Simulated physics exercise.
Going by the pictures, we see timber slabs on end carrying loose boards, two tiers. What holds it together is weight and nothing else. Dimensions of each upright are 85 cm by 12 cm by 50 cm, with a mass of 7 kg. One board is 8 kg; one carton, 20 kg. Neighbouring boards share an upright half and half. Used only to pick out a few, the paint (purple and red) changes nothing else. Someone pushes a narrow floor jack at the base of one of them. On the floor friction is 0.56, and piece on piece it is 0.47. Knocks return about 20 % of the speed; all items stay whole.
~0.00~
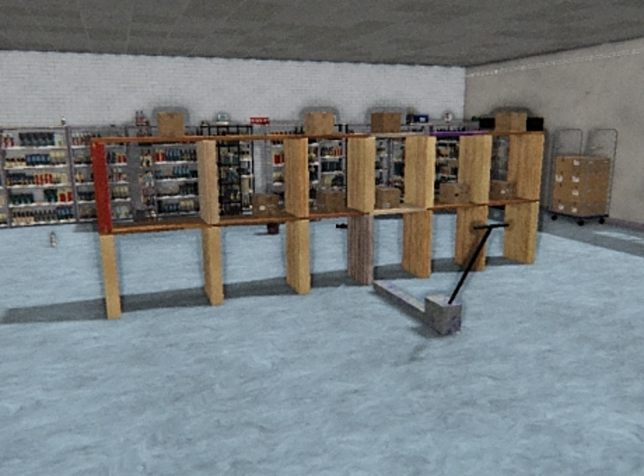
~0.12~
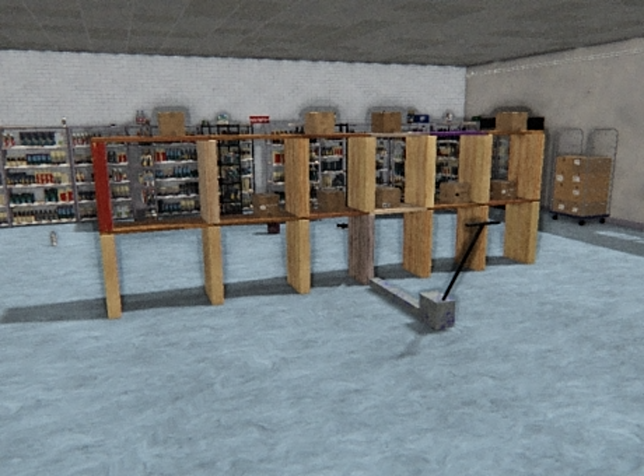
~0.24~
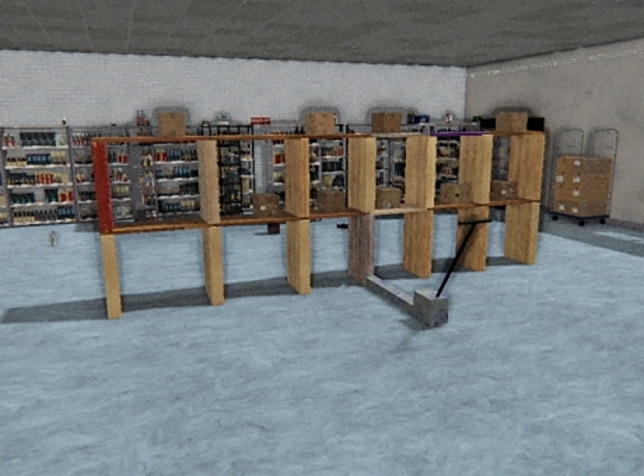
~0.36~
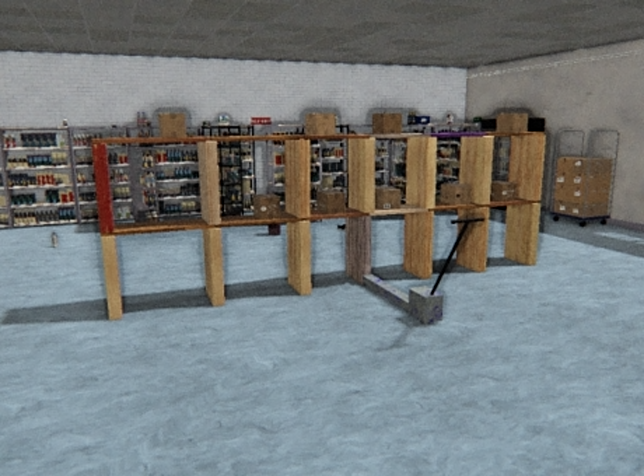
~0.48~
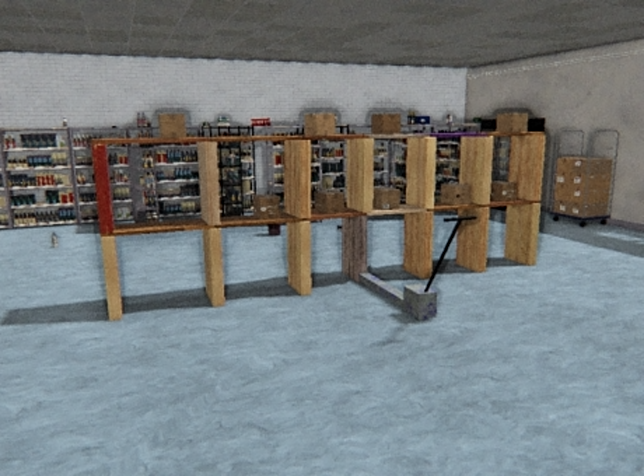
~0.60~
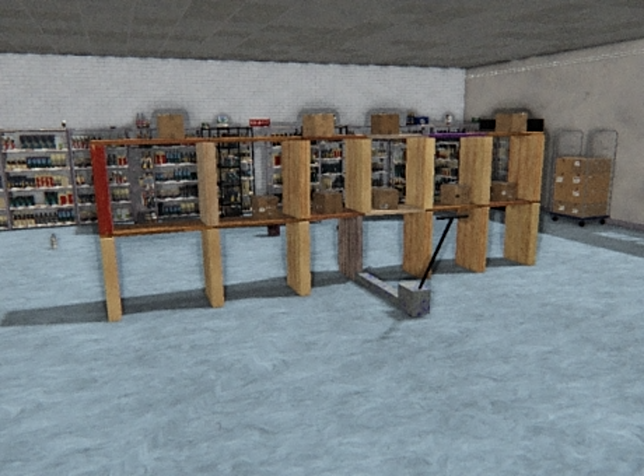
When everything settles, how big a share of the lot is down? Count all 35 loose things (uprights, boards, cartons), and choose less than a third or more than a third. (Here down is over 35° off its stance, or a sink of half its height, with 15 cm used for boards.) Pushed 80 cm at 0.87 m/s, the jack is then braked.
The share is upwards of a third.
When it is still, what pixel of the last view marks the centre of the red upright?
Roughly (61, 315).
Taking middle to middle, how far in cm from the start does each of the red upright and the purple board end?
Displacement in cm - red: 140; purple: 0.
Around 1.36 s, 8 of the 35 pieces down; red upright tipped 5°; purple board displaced 57 mm.
Around 1.88 s, 10 of the 35 pieces down; red upright tipped 6°; purple board displaced 31 mm.
Around 3.86 s, 16 of the 35 pieces down; red upright on its side; purple board displaced 32 mm.
Finally (6.2 s), 16 of the 35 pieces down; red upright on its side; purple board displaced 32 mm. That is 46 per cent. Seen by the last camera, middles, red upright near (61, 315), purple board near (451, 137).
